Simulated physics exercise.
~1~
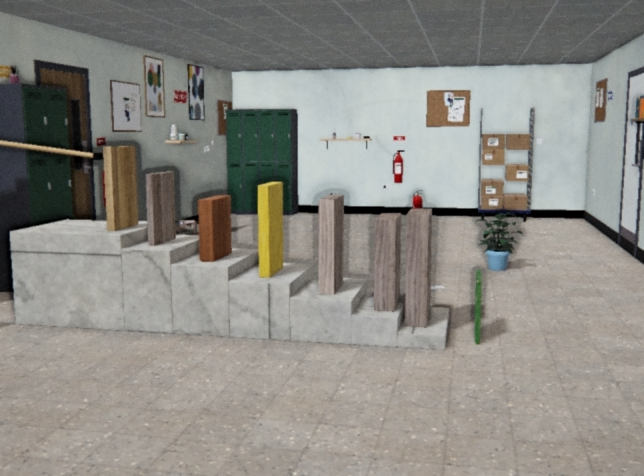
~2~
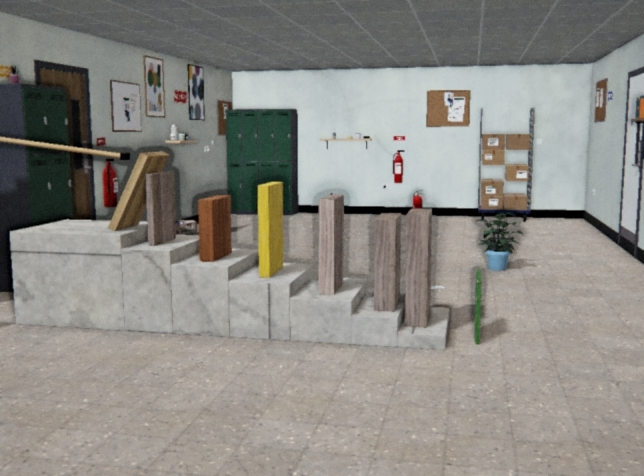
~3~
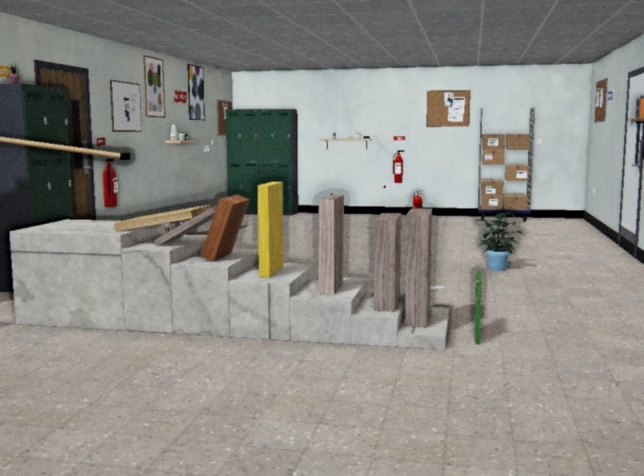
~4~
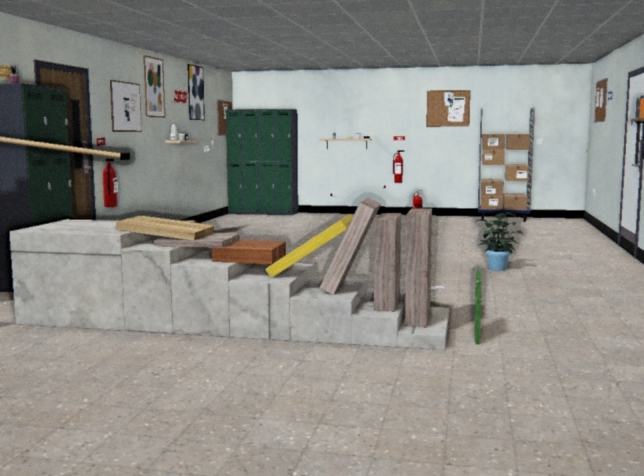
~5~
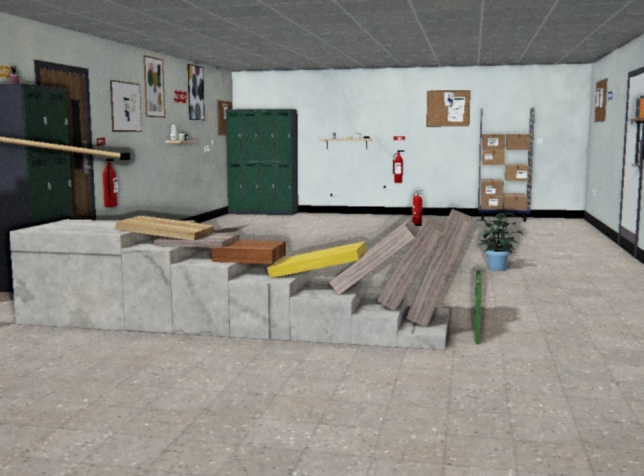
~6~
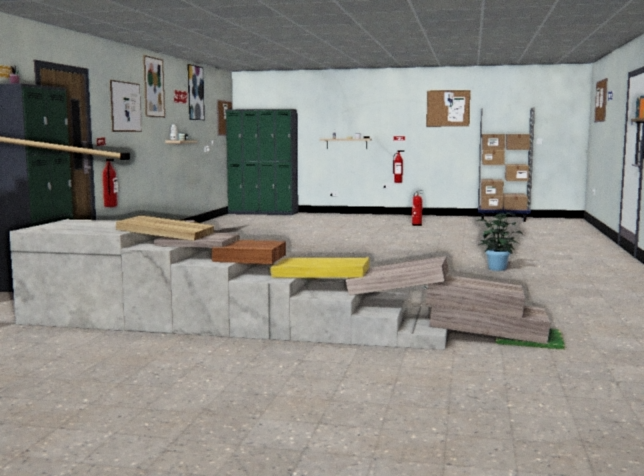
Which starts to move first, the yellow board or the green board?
The yellow board starts to move first, tipping over while the green board is still standing upright at the bottom of the steps.
